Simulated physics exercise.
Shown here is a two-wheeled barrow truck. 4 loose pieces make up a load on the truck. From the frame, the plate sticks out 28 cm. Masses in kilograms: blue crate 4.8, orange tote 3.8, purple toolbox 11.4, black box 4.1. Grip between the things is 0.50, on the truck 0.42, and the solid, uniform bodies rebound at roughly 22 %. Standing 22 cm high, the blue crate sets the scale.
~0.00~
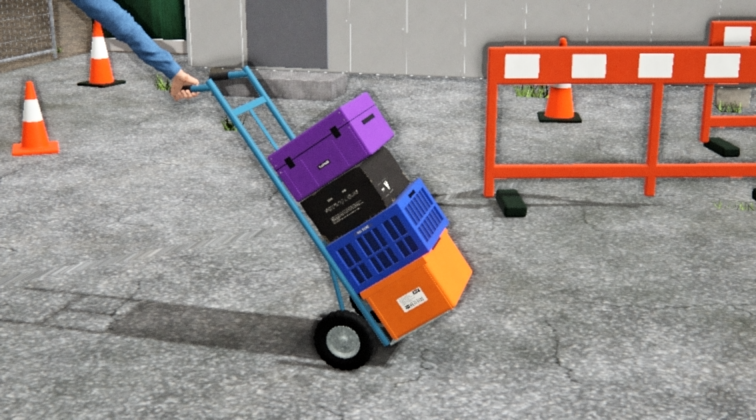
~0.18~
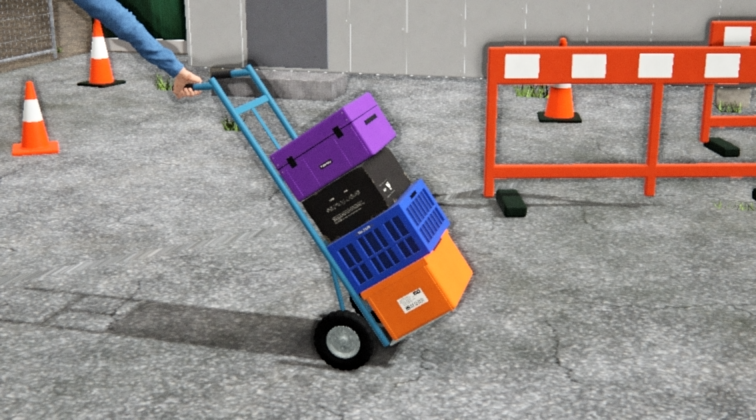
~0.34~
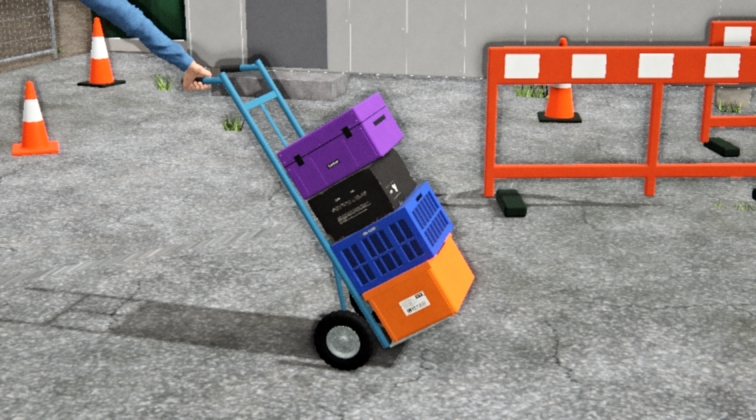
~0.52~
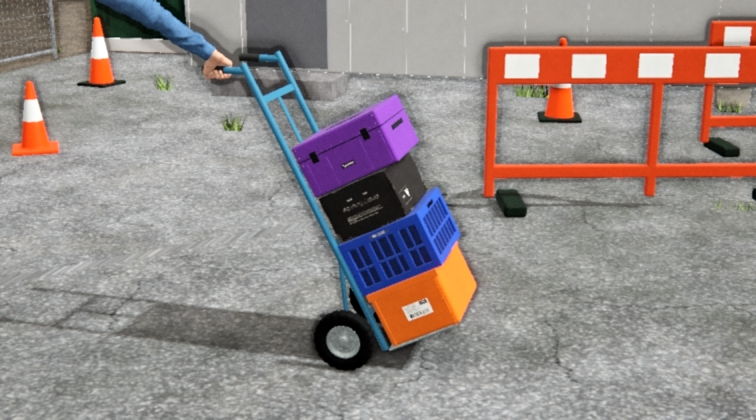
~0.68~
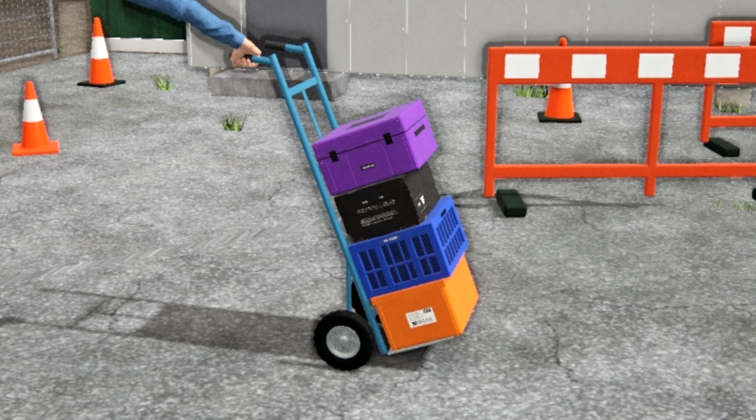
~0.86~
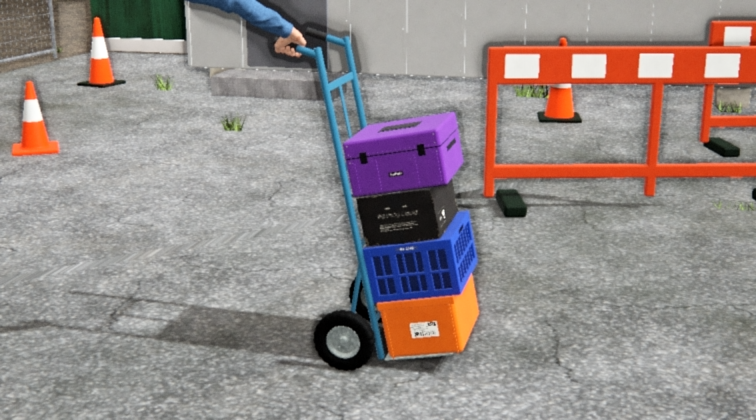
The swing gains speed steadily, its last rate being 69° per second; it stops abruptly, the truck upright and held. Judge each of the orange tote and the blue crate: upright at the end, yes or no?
Orange tote - no; blue crate - no.
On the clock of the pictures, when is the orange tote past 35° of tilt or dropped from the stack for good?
Answer: About 1.9 s.
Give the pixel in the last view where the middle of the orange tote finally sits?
Somewhere around (499, 324).
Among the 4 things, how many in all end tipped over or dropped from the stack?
The tally is 4.
Around 1.46 s, truck upright; blue crate tipped 15° against what carries it near (458, 269); orange tote tipped 15° against what carries it near (441, 318); purple toolbox tipped 15° against what carries it.
Around 1.96 s, truck upright; purple toolbox now dropped from the stack; blue crate tipped 45° against what carries it near (506, 279); orange tote tipped 45° against what carries it near (463, 312).
Around 2.16 s, truck upright; blue crate and black box now dropped from the stack; orange tote on its side near (488, 317).
Around 2.56 s, truck upright; orange tote on its side near (498, 324).
Finally (4.0 s), dropped from the stack and tipped over, blue crate and black box; dropped from the stack but upright, purple toolbox; on their side or leaning hard on the truck, orange tote. Final places as that camera would see them, orange tote near (498, 324), blue crate near (561, 325).
